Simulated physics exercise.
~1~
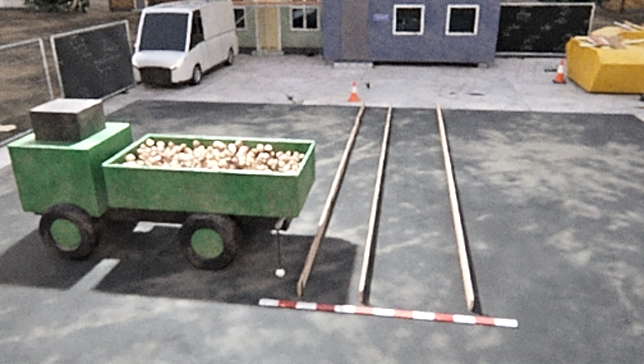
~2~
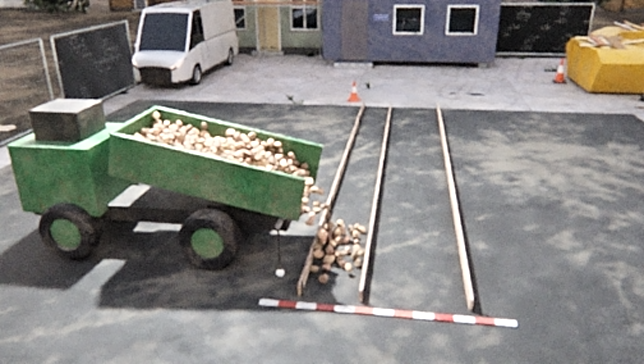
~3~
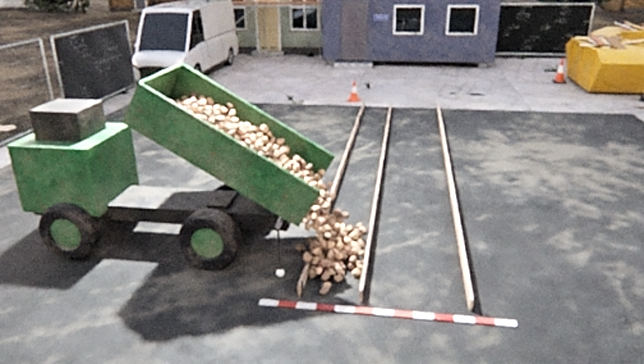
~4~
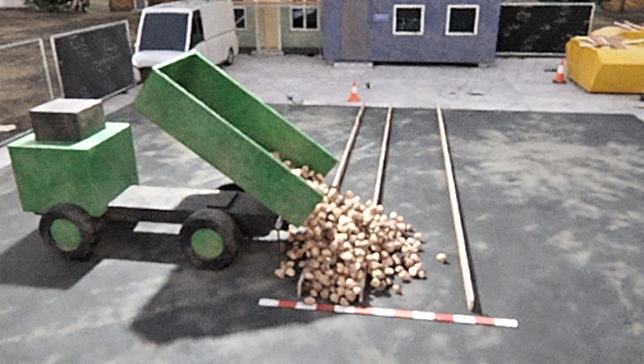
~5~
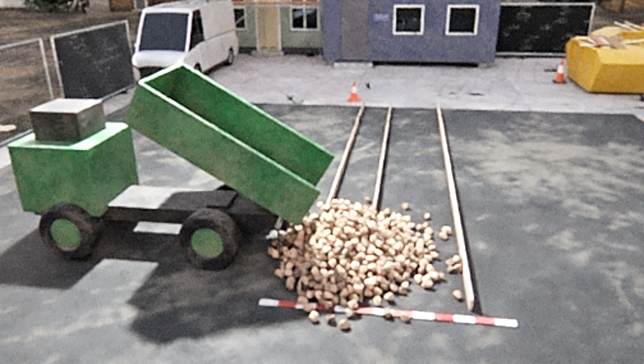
In a paved yard near a parked white van, a green truck tipped its bed up and poured pale brown stones off the back onto boards laid on the ground, until the bed was empty and a wide heap covered their near ends.
